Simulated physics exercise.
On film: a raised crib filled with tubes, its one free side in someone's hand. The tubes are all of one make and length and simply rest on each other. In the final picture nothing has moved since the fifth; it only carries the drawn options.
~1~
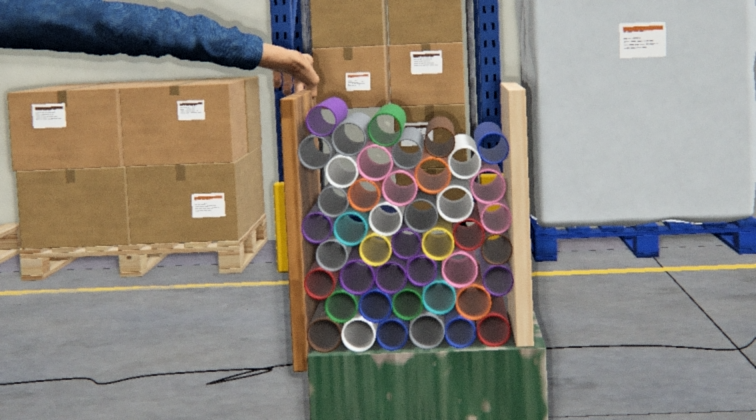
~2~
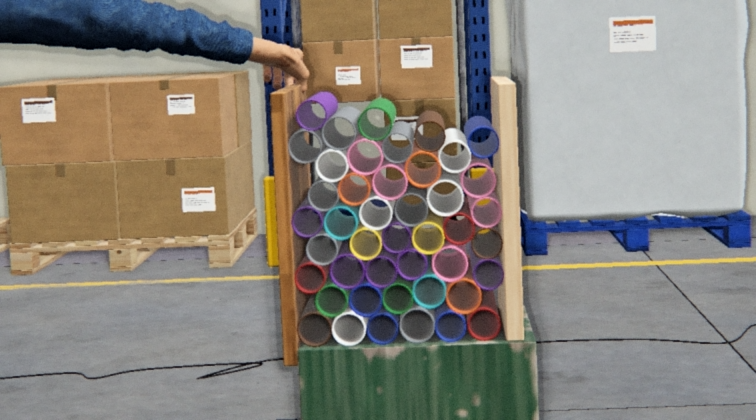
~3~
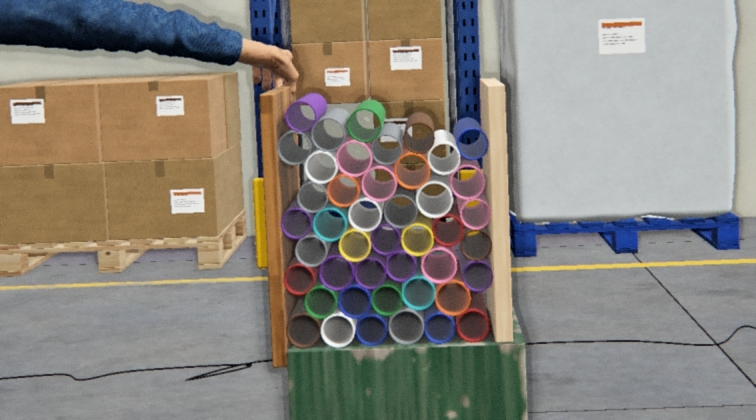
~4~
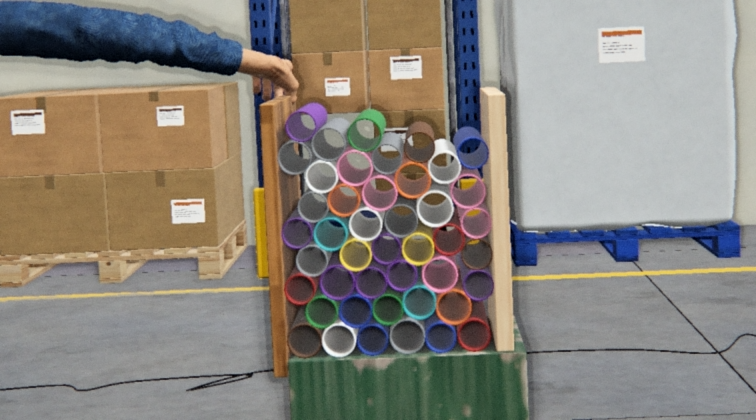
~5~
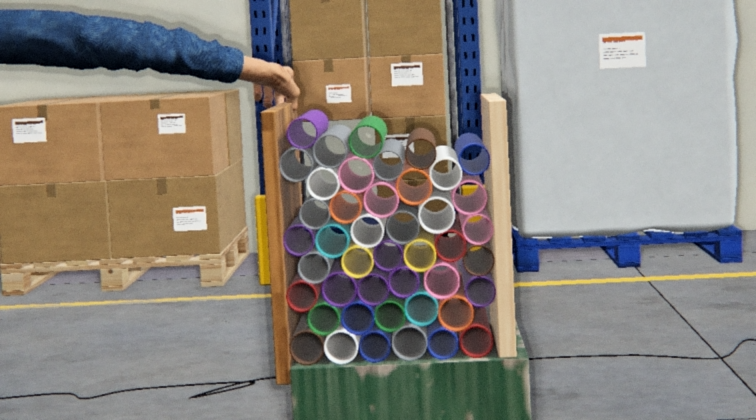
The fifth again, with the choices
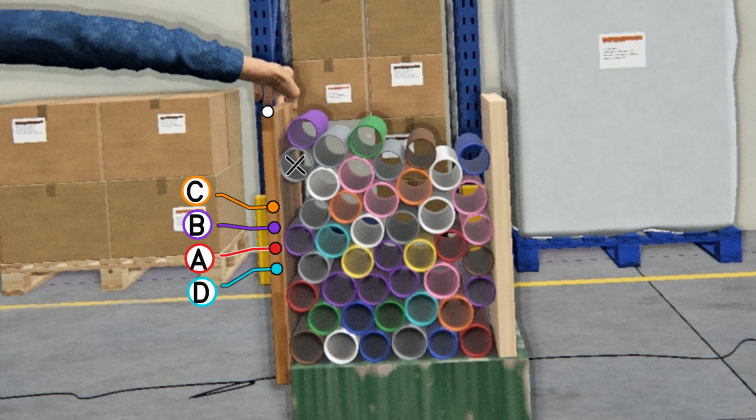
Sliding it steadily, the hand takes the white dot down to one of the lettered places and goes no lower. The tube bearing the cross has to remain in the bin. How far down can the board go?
The lowest mark that will do is C.
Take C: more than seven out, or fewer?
Fewer than seven.
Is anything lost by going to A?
Yes, at A.
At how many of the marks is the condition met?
The number is one.
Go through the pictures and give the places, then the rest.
The first picture shows side board (305, 220); a brown tube (324, 335); a red tube (494, 331).
The second picture shows a red tube (484, 325); a red tube (310, 278).
The third picture shows a pink tube (439, 266); a turquoise tube (330, 225).
The fourth picture shows a white tube (366, 225); a pink tube (476, 223).
The fifth picture shows a pink tube (356, 175); a blue tube (474, 160); side board (287, 233).
On the copy, A at (275, 248); B at (274, 228); C at (273, 207); D at (276, 269); the cross at (296, 165); the white dot at (267, 112).
On C. First, top of the board (278, 157).
Then, top of the board (281, 206).
Finally, top of the board (281, 206), none out over the board, the crossed one still inside.
By contrast, A lets the crossed one out; B lets the crossed one out; D lets the crossed one out.
